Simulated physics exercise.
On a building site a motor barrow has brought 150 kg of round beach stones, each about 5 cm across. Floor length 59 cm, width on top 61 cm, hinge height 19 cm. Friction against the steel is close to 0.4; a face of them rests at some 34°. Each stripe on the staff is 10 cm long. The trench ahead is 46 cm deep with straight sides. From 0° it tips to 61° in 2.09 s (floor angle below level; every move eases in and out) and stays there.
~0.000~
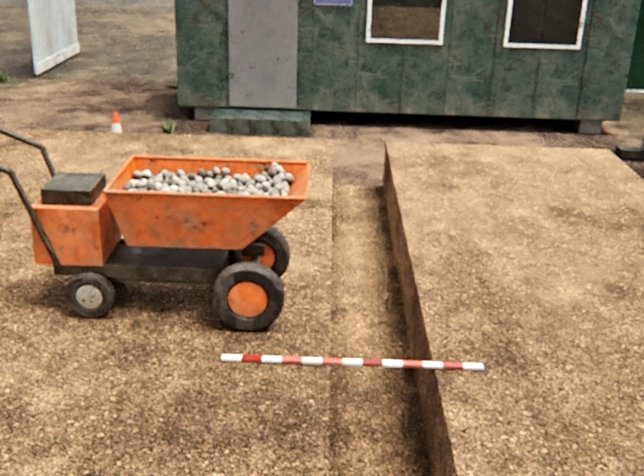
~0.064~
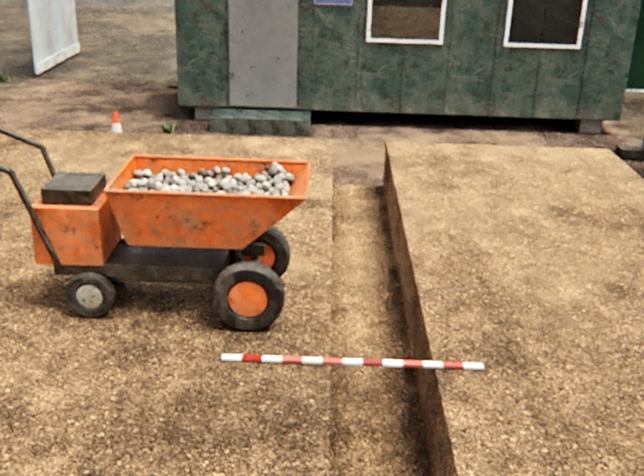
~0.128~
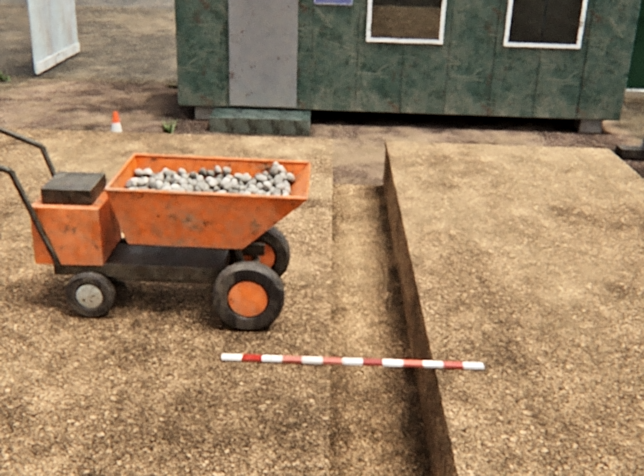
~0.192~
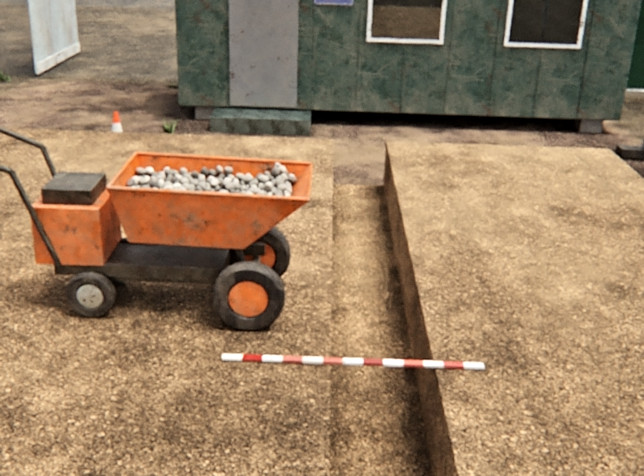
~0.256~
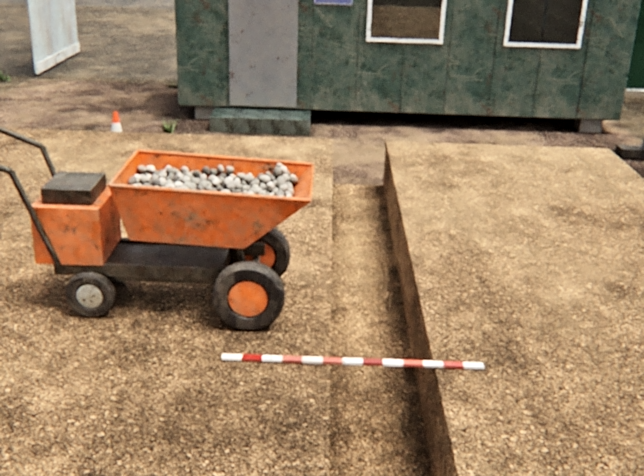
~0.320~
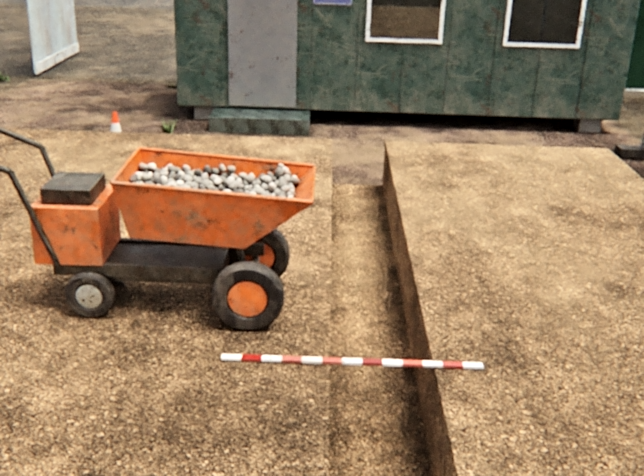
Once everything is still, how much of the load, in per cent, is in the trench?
Roughly 90 per cent ends in the trench.
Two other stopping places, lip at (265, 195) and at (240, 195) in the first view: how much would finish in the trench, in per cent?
First some 100, then 100 per cent.
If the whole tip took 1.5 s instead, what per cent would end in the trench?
In that case some 85 per cent.
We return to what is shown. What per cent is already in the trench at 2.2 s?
About 50 per cent by then.
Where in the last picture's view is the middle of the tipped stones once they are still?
Around (391, 368).
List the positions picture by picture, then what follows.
In the first picture, the skip is at 0°, its lip at (305, 199); the top of the load is at (244, 176).
In the second picture, the skip is at 0°, its lip at (306, 199); the top of the load is at (244, 176); the stones move at 0.0 m/s on average.
In the third picture, the skip is at 1°, its lip at (307, 199); the top of the load is at (245, 176); the stones move at 0.1 m/s on average.
The fourth picture shows lip at (308, 200), floor tilted 1°, highest stones at (236, 176); the stones move at 0.1 m/s on average.
In the fifth picture, the skip is at 3°, its lip at (310, 201); the top of the load is at (226, 173); the stones move at 0.2 m/s on average.
In the sixth picture, the skip is at 4°, its lip at (312, 202); the top of the load is at (197, 172); the stones move at 0.2 m/s on average.
After 1.6 s the floor is at 52°; 100 % in the skip; the foremost stones are at (373, 256).
After 2.2 s the floor is at 61°; 42 % in the skip, 51 % in the trench, 7 % past the trench; the foremost stones are at (476, 308).
After 2.5 s the floor is at 61°; 19 % in the skip, 72 % in the trench, 10 % past the trench; the foremost stones are at (523, 312).
After 4.5 s the floor is at 61°; 0 % in the skip, 90 % in the trench, 10 % past the trench; the foremost stones are at (538, 311).
